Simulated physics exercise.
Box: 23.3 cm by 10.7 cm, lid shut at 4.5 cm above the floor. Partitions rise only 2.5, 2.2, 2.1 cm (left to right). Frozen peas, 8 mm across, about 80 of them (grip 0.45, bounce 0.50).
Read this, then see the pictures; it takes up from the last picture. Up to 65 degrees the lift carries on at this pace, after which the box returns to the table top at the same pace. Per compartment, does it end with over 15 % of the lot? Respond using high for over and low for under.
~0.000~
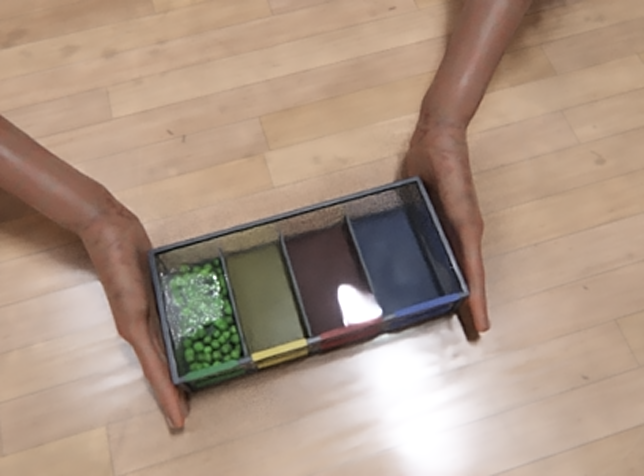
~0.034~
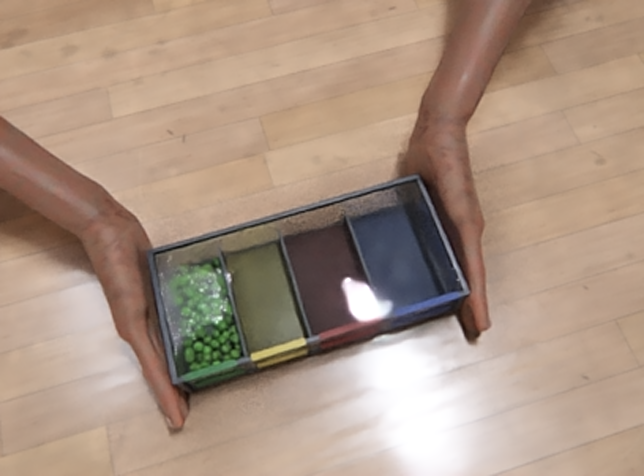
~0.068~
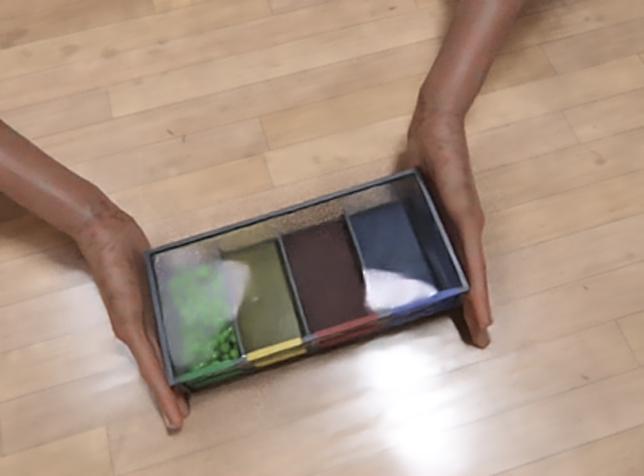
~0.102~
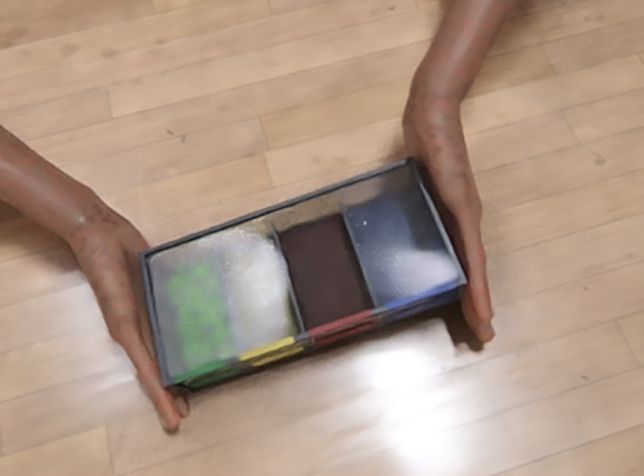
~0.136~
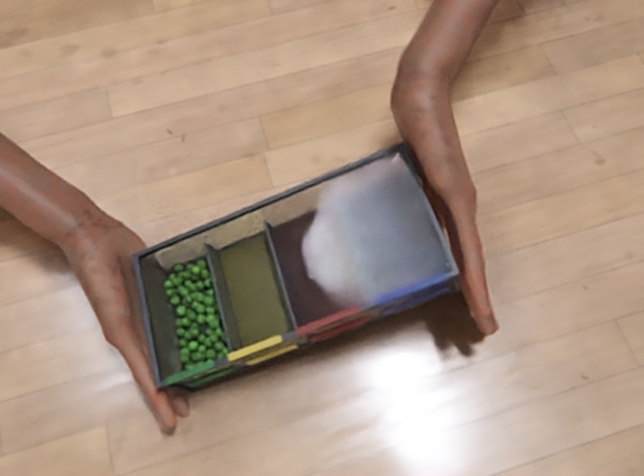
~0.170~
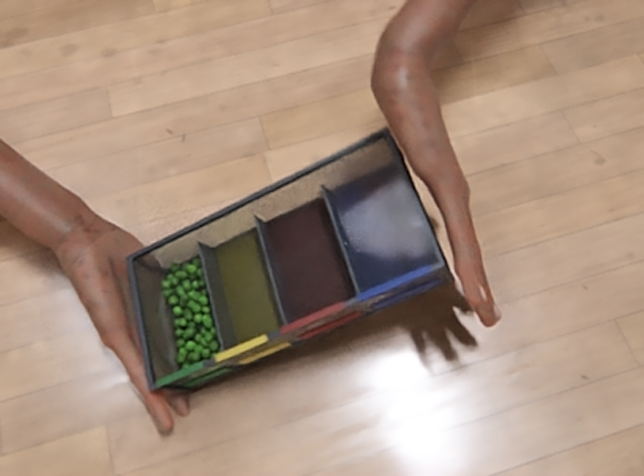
Red compartment low, blue compartment low, green compartment high, yellow compartment low.
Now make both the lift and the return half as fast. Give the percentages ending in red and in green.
Red = 0 %; green = 100 %.
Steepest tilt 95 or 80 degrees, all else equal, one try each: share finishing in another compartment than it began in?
Some 0 and 0 per cent.
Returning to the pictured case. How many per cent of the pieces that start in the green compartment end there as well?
Fraction kept: Approx. 100 %.
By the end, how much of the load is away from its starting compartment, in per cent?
Somewhere around 0 percent.
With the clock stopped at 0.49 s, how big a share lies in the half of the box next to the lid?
Share: Approx. 0 %.
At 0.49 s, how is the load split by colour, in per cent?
Per cent by colour: Red 0; blue 0; green 100; yellow 0.
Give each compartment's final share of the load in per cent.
Going by colour, red ends with 0, blue with 0, green with 100 and yellow with 0.
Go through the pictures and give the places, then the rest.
In the first frame, box tilt 0 degrees, front corners at (179, 378) and (463, 293); green 100 %.
In the second frame, box tilt 1 degrees, front corners at (178, 379) and (463, 291).
In the third frame, box tilt 4 degrees, front corners at (174, 379) and (463, 287), lowest corner left back.
In the fourth frame, box tilt 9 degrees, front corners at (169, 380) and (460, 280), lowest corner left back.
In the fifth frame, box tilt 15 degrees, front corners at (161, 382) and (452, 272), lowest corner left back.
In the sixth frame, box tilt 22 degrees, front corners at (154, 384) and (439, 263), lowest corner left back; green 100 %. Its pace works out near 200 degrees a second.
After 0.49 s, tilt 63 degrees; green 100 %.
After 0.71 s, tilt 23 degrees; green 100 %.
Then, at 1.04 s, tilt 0 degrees; green 100 %.
By 1.4 s all is still; red 0 %, blue 0 %, green 100 %, yellow 0 %.
